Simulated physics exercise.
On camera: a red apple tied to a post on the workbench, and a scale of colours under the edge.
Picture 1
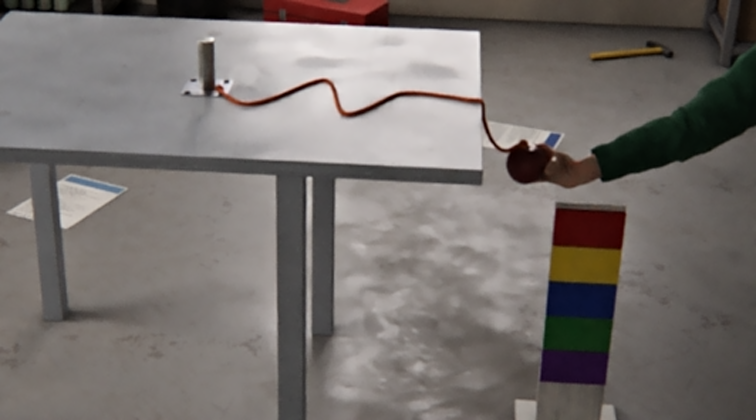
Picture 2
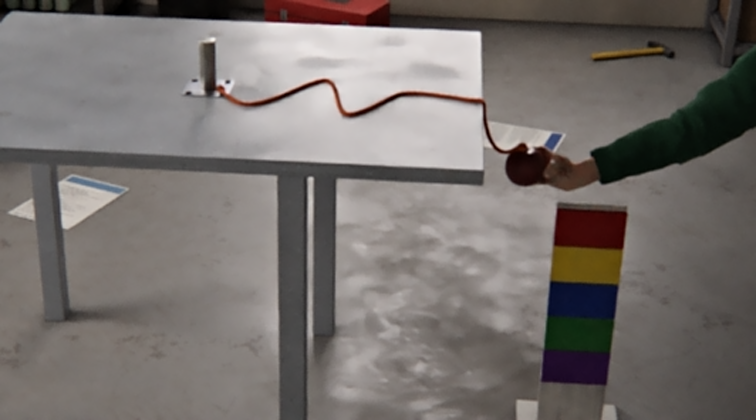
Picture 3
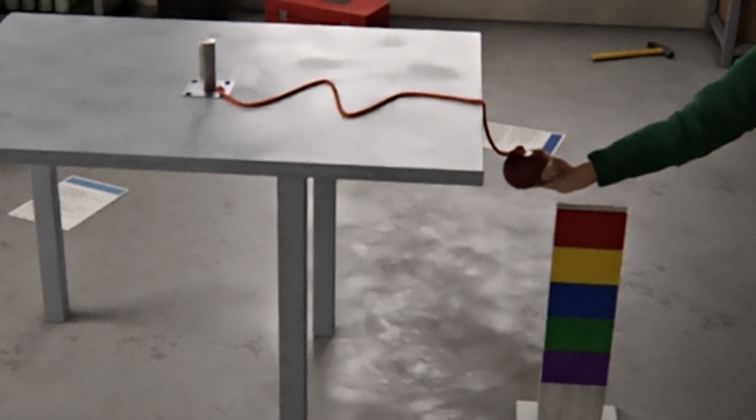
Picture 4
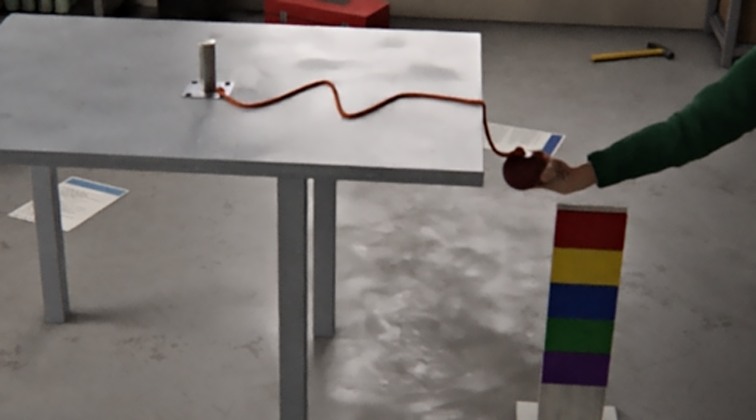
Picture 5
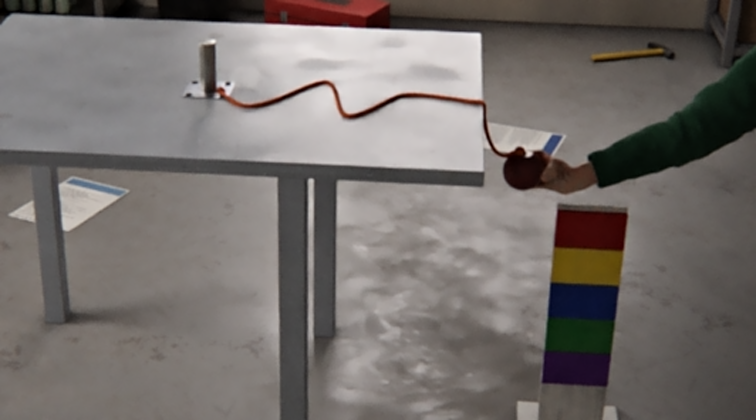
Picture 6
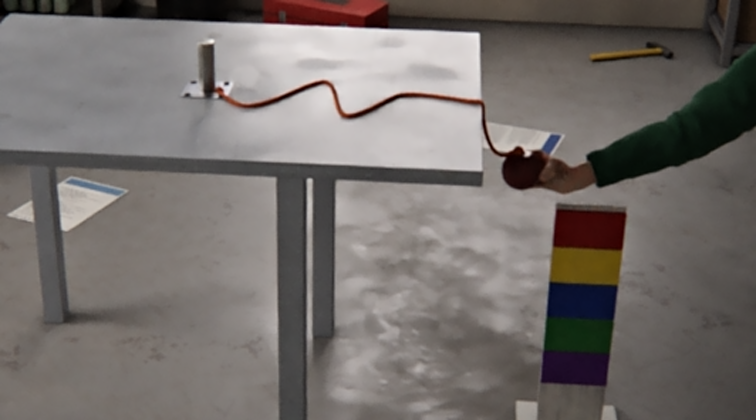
We see a hand in a green sleeve holding a dark red ball-like object beyond the right edge of a grey table, tied by a slack, wavy cord to a small post, above a striped colour scale; almost nothing moves.
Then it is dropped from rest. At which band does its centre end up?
Its centre hangs level with the green band.
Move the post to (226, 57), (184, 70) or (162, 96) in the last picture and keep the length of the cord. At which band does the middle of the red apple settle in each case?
In that order: Green; blue; blue.
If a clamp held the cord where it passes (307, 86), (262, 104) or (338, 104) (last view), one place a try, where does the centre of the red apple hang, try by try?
Try by try, around (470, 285), (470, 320) and (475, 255).
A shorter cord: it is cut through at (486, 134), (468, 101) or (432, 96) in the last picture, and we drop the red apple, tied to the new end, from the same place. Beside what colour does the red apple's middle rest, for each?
Taking them in turn: Blue; yellow; red.
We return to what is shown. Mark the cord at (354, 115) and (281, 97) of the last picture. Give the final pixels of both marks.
About (479, 108), and the other about (313, 95).
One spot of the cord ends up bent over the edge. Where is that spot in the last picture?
That spot is around (359, 113).
A little later, apple near (461, 315); level with green.
Next, apple near (466, 332); level with green.
When it is over, apple near (466, 332); level with green. Its middle rests at the green band.
